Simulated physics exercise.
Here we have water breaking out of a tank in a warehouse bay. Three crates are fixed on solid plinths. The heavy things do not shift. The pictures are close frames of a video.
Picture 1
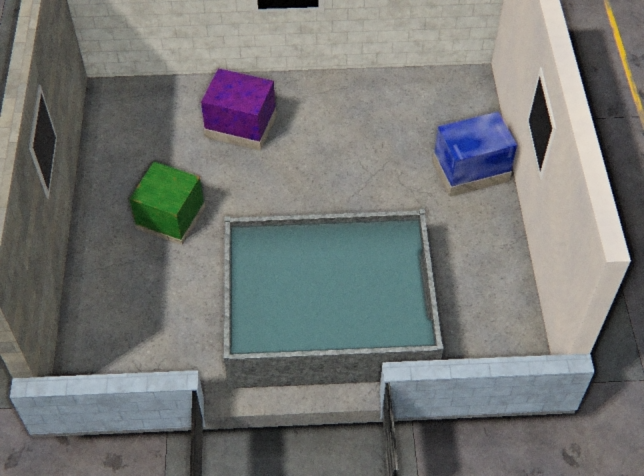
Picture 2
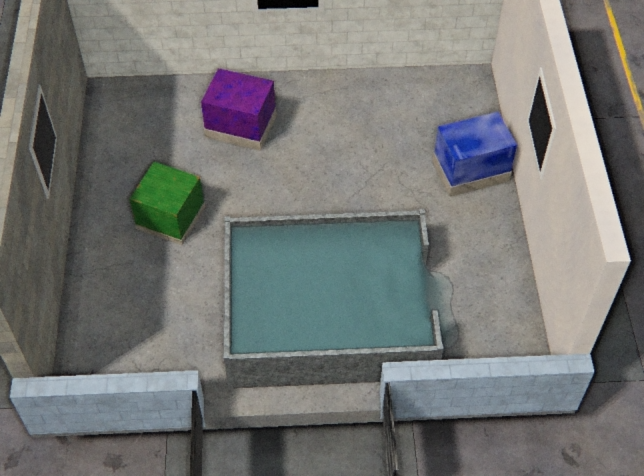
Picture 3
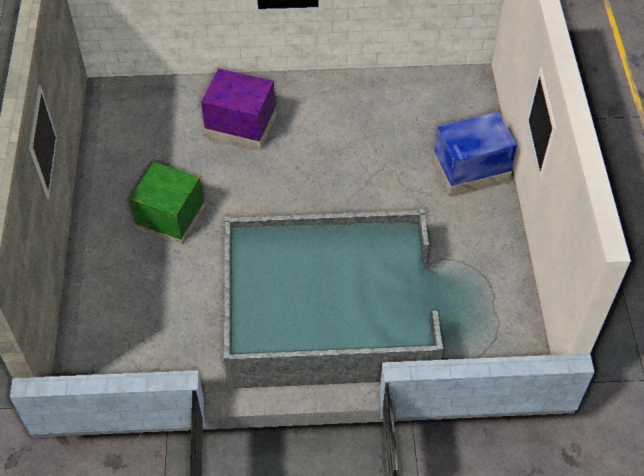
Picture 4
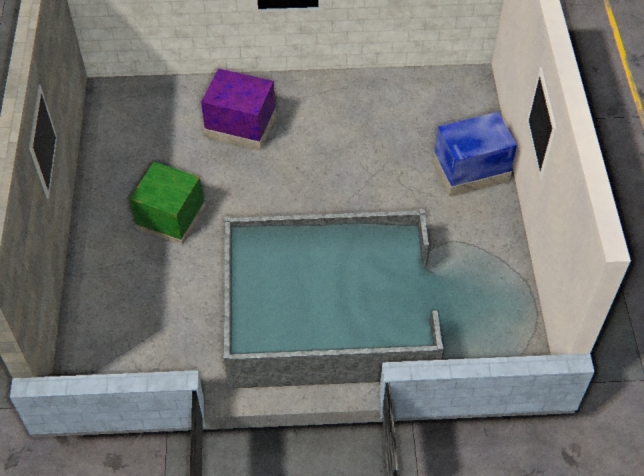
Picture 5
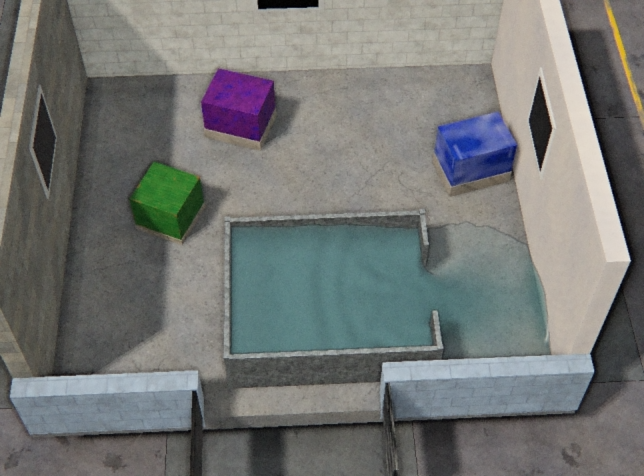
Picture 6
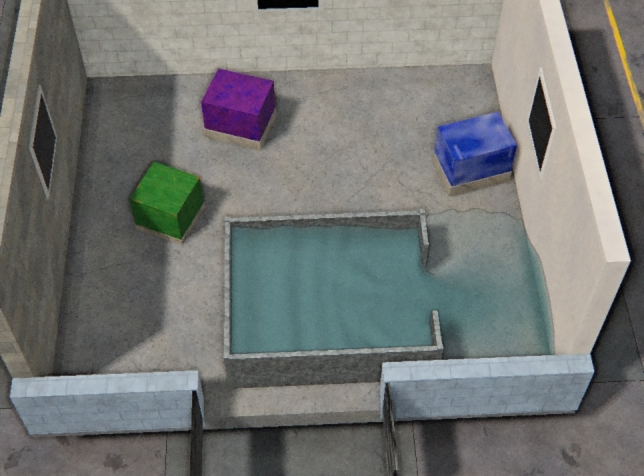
The footage shows a walled bay with purple, green and blue blocks around a water tank, where a gap opens in the tank's right side and water pours out, spreading across the floor to the right wall and toward the blue block.
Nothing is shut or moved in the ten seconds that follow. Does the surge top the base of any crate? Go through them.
In the end: The blue crate gets wet; the green crate gets wet; the purple crate stays dry.
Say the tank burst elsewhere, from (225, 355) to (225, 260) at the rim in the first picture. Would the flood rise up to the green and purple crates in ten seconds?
In short: Green crate gets wet; purple crate is topped.
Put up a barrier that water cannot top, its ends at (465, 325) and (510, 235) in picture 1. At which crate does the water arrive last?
It is the crate marked green.
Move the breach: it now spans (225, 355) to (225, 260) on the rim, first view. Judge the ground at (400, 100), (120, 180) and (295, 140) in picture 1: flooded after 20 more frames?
One after the other: Clear, covered, no water.
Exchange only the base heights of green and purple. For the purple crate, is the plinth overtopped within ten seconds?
The purple crate gets wet.
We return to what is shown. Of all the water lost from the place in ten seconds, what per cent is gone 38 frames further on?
Some 60 per cent.
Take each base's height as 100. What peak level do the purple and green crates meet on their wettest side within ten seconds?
In turn 70 and 190 per cent.
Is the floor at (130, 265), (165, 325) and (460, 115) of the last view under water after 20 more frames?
In that order: Not flooded, dry, flooded.
A moment on, water covers 15 % of the floor; the blue crate water round its plinth, the green crate not reached, the purple crate not reached.
Next, water covers 25 % of the floor; the blue crate water round its plinth, the green crate not reached, the purple crate not reached.
Then, water covers 45 % of the floor; the blue crate water round its plinth, the green crate water round its plinth, the purple crate water round its plinth.
Later, water covers 90 % of the floor; the blue crate water round its plinth, the green crate water round its plinth, the purple crate water round its plinth.
In the end, water covers 100 % of the floor; the blue crate was topped, the green crate was topped, the purple crate stayed above the water.
